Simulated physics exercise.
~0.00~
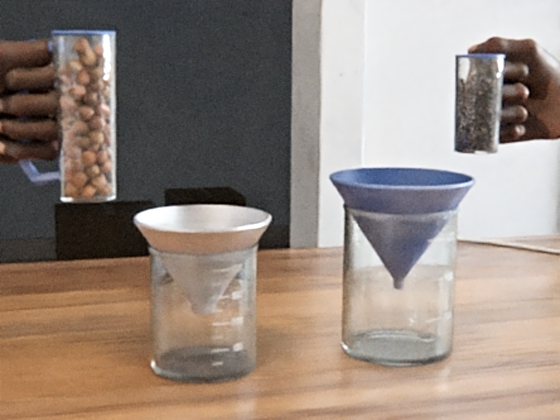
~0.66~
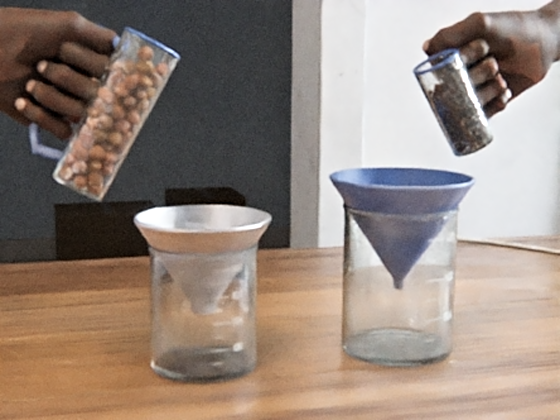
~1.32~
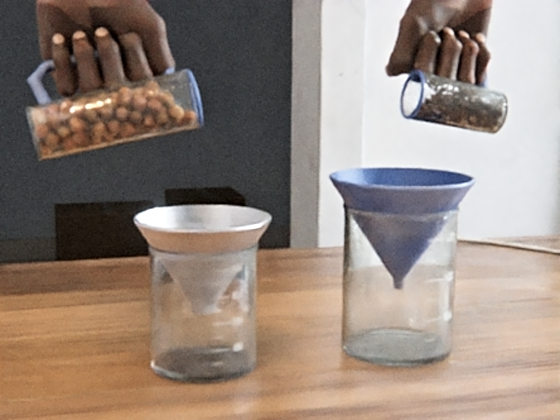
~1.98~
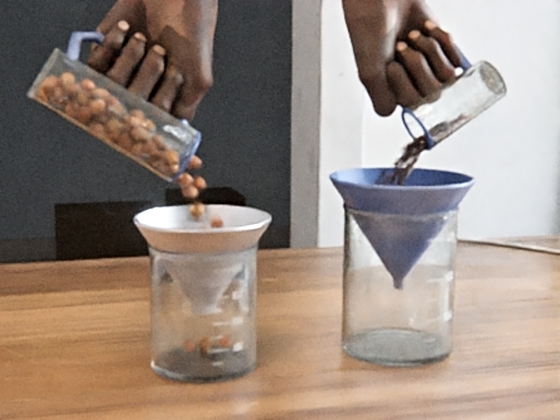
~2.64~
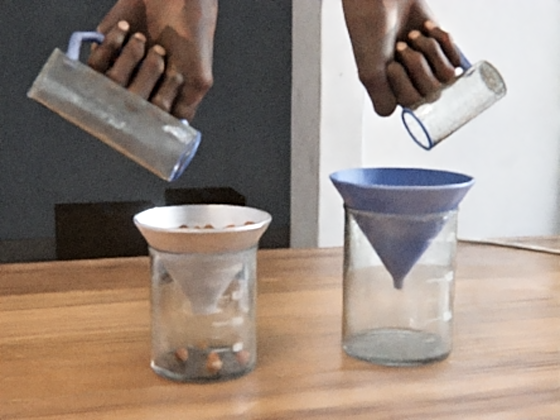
Two hands hold clear cups above a wooden table, seen from the front by a still camera, with a dark panel behind on the left and a white wall on the right. The left cup holds reddish-brown, nut-like pieces, and the smaller right one holds fine dark bits. Below them stand two clear jars, the left with a whitish funnel and the right with a blue one. The hands tilt both cups onto their sides, then tip them further and pour. A few left pieces drop into the jar, but most jam in the funnel, while the right funnel clogs and its jar stays empty.
